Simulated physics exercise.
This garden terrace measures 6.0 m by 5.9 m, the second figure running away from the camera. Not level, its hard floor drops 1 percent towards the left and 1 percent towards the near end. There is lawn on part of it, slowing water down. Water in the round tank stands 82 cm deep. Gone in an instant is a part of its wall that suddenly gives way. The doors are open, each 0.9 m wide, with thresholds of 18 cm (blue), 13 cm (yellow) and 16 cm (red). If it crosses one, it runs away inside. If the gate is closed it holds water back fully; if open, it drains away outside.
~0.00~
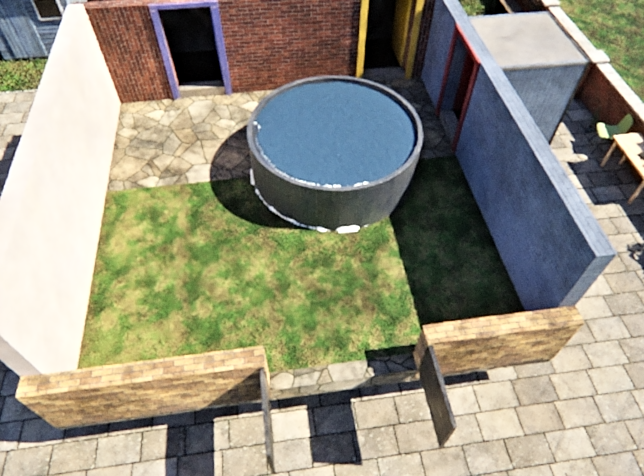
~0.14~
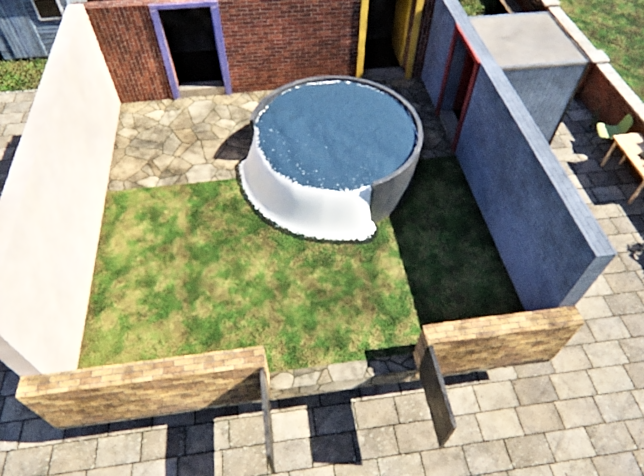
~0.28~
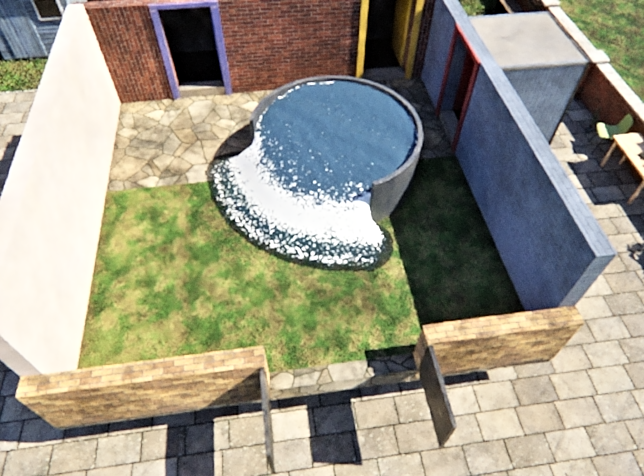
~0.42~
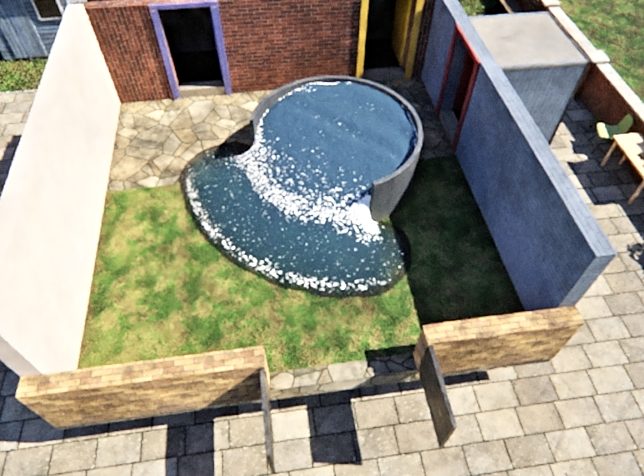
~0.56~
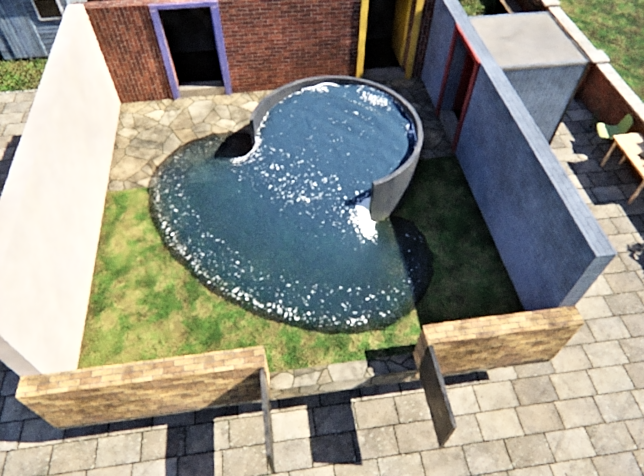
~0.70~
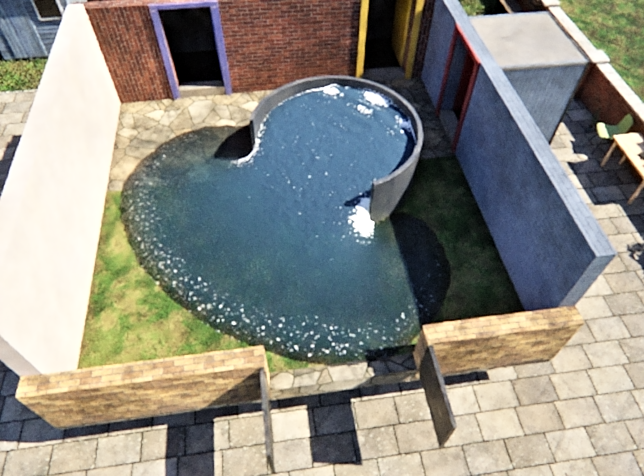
Part of a round tank's wall suddenly vanished in a walled garden, and water poured out in a white, foamy rush, then spread in a wide, dark pool across most of the grass and onto the paving.
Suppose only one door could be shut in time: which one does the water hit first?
The blue door.
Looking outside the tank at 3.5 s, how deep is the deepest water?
About 32 cm.
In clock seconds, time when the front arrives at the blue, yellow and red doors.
Blue 1.8 s, yellow 5.5 s, red 7.0 s.
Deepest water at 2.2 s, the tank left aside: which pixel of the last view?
Look at roughly (73, 398).
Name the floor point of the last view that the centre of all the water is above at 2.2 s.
The water's centre sits at about (243, 237).
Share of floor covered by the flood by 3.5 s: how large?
I'd guess around 70 %.
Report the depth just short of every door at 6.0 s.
In cm: Blue 18, yellow 2, red 0.
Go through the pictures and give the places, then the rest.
Still water, 82 cm deep, in the round tank at (335, 131), in the first picture.
Water pours out at (284, 204) and has run 1.4 m, to (372, 235); deepest outside 31 cm, 82 cm at the round tank's back, in the second picture.
Water pours out at (284, 204) and has run 1.7 m, to (385, 253); deepest outside 45 cm, 82 cm at the round tank's back, in the third picture.
Water pours out at (284, 206) and has run 2.1 m, to (404, 264); deepest outside 40 cm, 82 cm at the round tank's back, in the fourth picture.
The front is at (417, 295), 2.5 m from the gap at (284, 207); 8.8 m2 of floor is under water; 79 cm left at the back of the round tank, in the fifth picture.
The front is at (138, 170), 2.8 m from the gap at (284, 207); 12.4 m2 of floor is under water; 68 cm left at the back of the round tank, in the sixth picture.
After 1.4 s water covers 65 % of the floor and is deepest (30 cm) near (272, 211); blue door not reached, yellow door not reached, red door not reached.
After 2.2 s water covers 60 % of the floor and is deepest (69 cm) near (73, 398); blue door reached at 1.8 s, yellow door not reached, red door not reached.
After 3.5 s water covers 70 % of the floor and is deepest (32 cm) near (73, 398); blue door reached at 1.8 s, yellow door not reached, red door not reached.
After 6.0 s water covers 90 % of the floor and is deepest (22 cm) near (119, 119); blue door reached at 1.8 s, yellow door reached at 5.7 s, red door not reached.
After 10.0 s water covers 95 % of the floor and is deepest (14 cm) near (429, 128); blue door reached at 1.8 s, yellow door reached at 5.7 s, red door reached at 7.0 s.
